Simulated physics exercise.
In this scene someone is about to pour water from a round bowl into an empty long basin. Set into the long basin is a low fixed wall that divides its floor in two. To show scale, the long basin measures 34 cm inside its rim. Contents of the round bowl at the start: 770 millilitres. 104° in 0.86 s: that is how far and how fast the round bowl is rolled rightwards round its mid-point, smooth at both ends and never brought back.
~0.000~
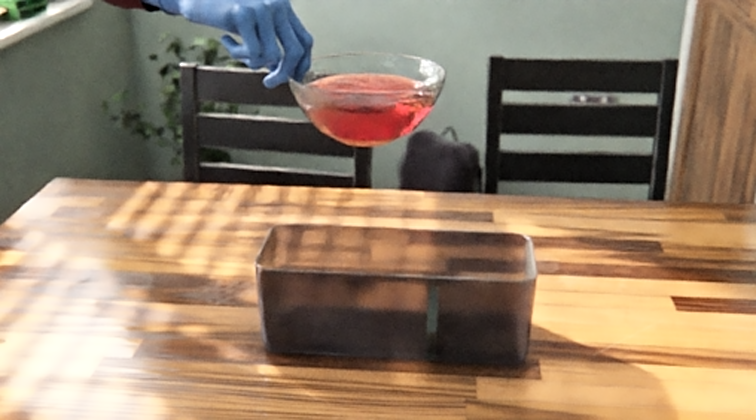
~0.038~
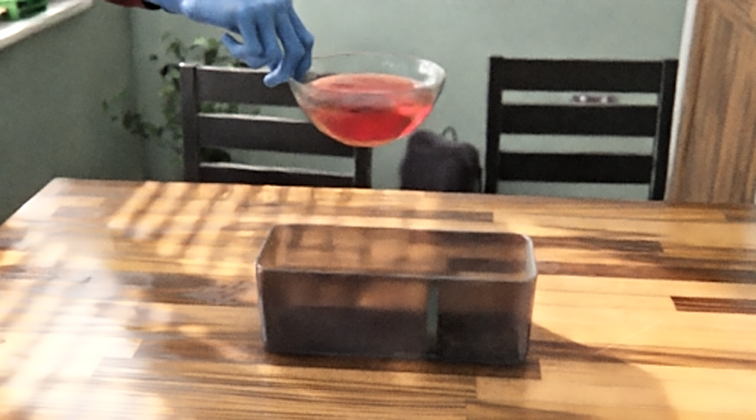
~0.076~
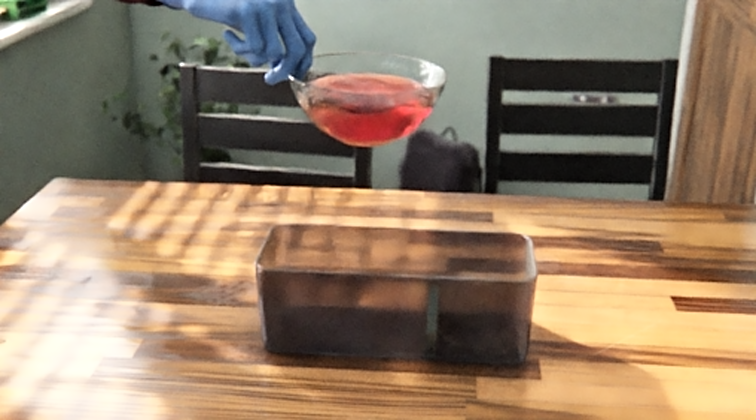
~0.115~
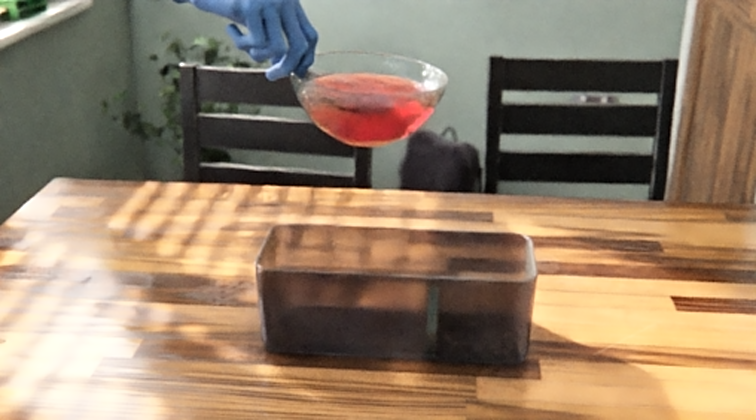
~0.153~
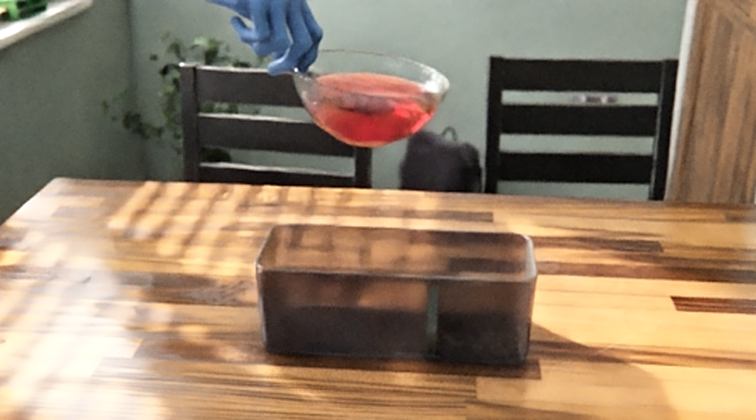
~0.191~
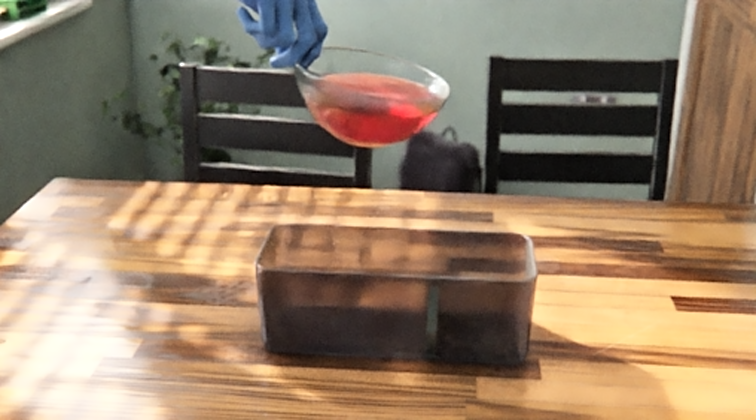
The footage shows a blue-gloved hand holding a round glass bowl of red liquid above an empty long basin on a wooden table, first nearly level, then gradually tilting it slightly to the right.
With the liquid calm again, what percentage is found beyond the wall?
Beyond the wall there is roughly 63 percent.
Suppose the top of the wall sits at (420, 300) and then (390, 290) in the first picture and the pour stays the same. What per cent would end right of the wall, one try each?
One try each: Around 75 percent and then around 90 percent.
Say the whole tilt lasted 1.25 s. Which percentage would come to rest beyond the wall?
Then you'd be looking at around 65 in a hundred.
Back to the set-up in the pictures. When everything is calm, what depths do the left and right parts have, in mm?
Once settled, the left stands around 10 mm and the right around 34 mm.
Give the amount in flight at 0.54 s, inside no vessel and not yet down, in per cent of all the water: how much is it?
Around 56 in a hundred.
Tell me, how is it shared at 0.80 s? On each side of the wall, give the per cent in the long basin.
About 18 left, about 72 right.
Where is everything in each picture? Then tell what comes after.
The first picture shows tilt 0°; pouring edge (445, 76); surface from (299, 89) to (436, 93); the long basin's rim runs from (264, 246) to (533, 258); the wall's top is at (433, 308).
The second picture shows tilt 1°; pouring edge (445, 77); surface from (299, 88) to (436, 93).
The third picture shows tilt 2°; pouring edge (446, 79); surface from (299, 88) to (436, 94).
The fourth picture shows tilt 5°; pouring edge (447, 82); surface from (300, 86) to (437, 95).
The fifth picture shows tilt 8°; pouring edge (448, 87); surface from (302, 85) to (438, 97).
The sixth picture shows tilt 12°; pouring edge (449, 93); surface from (305, 85) to (441, 99).
Then, 0.54 s in, the tilt is 73° and 36 per cent is still to pour, 0 is left of the wall and 9 right of it.
Then, 0.80 s in, the tilt is 103° and 0 per cent is still to pour, 18 is left of the wall and 73 right of it.
Then, 1.07 s in, the tilt is 104° and 0 per cent is still to pour, 23 is left of the wall and 73 right of it.
Then, 1.36 s in, the tilt is 104° and 0 per cent is still to pour, 33 is left of the wall and 64 right of it.
Finally, 33 per cent lies left of the wall, 63 right of it and 4 outside.
